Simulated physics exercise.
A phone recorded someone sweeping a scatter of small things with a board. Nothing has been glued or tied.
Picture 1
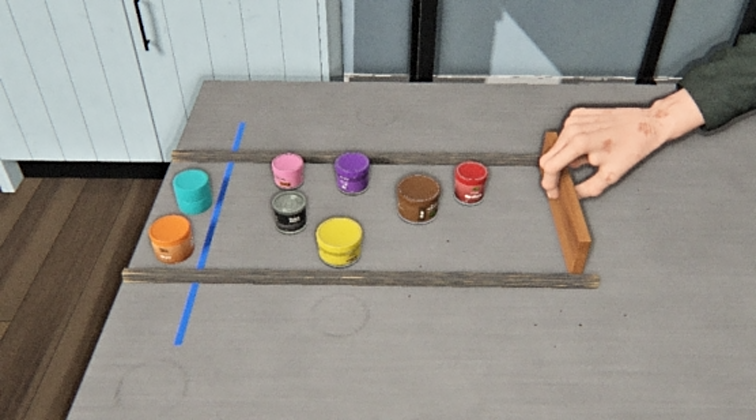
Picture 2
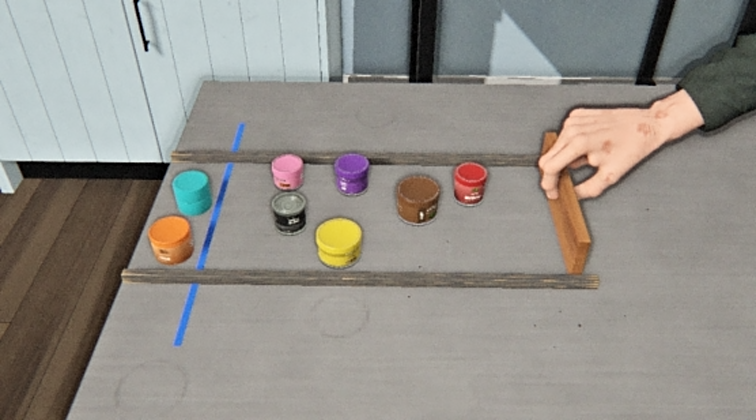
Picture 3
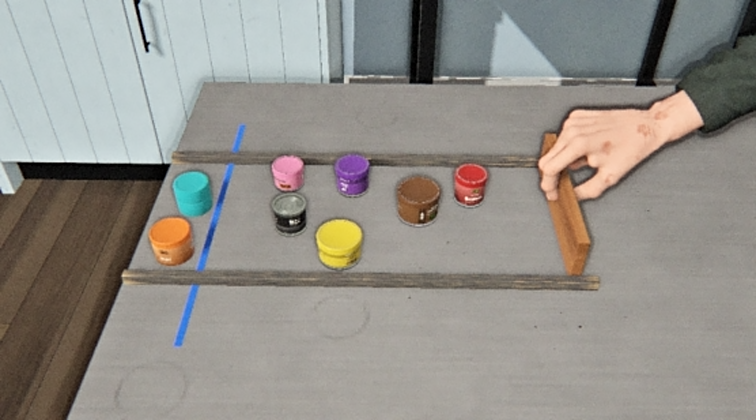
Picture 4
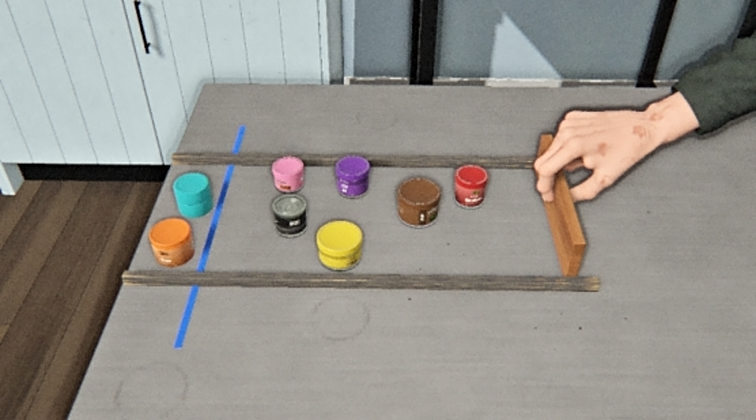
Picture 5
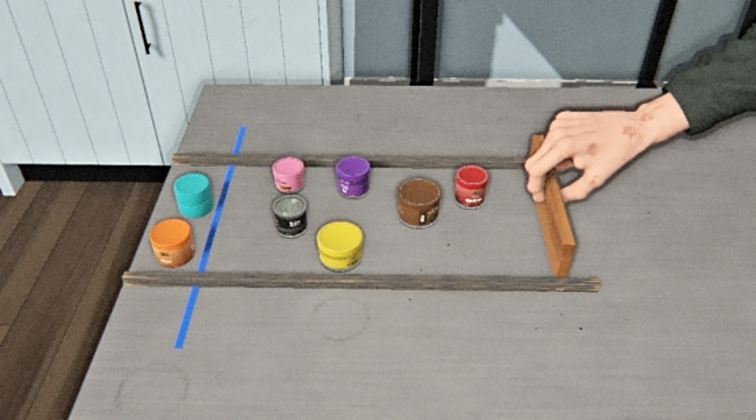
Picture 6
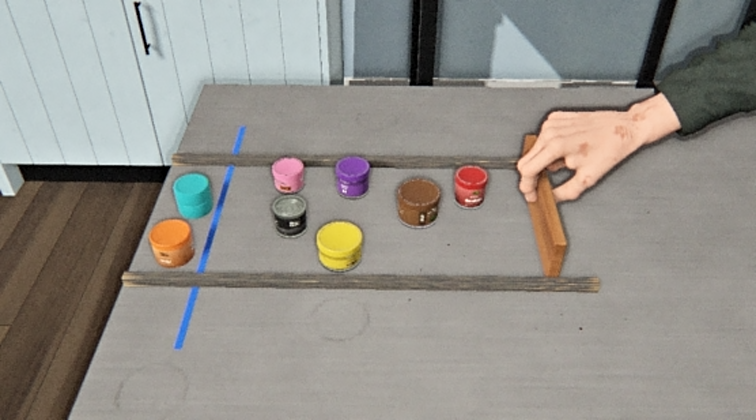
On a grey tabletop, a hand sliding a wooden board slightly left between two rails, eight colourful lidded pots sitting still.
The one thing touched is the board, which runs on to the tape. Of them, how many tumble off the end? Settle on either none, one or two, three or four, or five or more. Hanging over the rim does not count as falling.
The number that falls off comes to zero.
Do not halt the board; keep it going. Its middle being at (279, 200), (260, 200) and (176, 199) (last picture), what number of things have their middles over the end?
The numbers past the end are 0, 0 and 4.
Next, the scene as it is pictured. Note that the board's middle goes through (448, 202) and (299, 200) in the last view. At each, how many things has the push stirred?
Note: First position 2; second position 6.
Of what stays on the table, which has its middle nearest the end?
That's the orange tub.
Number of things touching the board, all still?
4.
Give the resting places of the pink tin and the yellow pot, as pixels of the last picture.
First object about (181, 166); second object about (182, 245).
Soon after, none off yet; orange tub at rest near (173, 244); turquoise lid at rest near (194, 197); pink tin at rest near (289, 176).
Then, none off yet; orange tub at rest near (173, 244); turquoise lid at rest near (194, 197); pink tin moving near (283, 175).
Further on, none off yet; orange tub at rest near (173, 244); turquoise lid at rest near (194, 197); pink tin moved well along near (233, 166).
At rest, the number that fall off is zero.
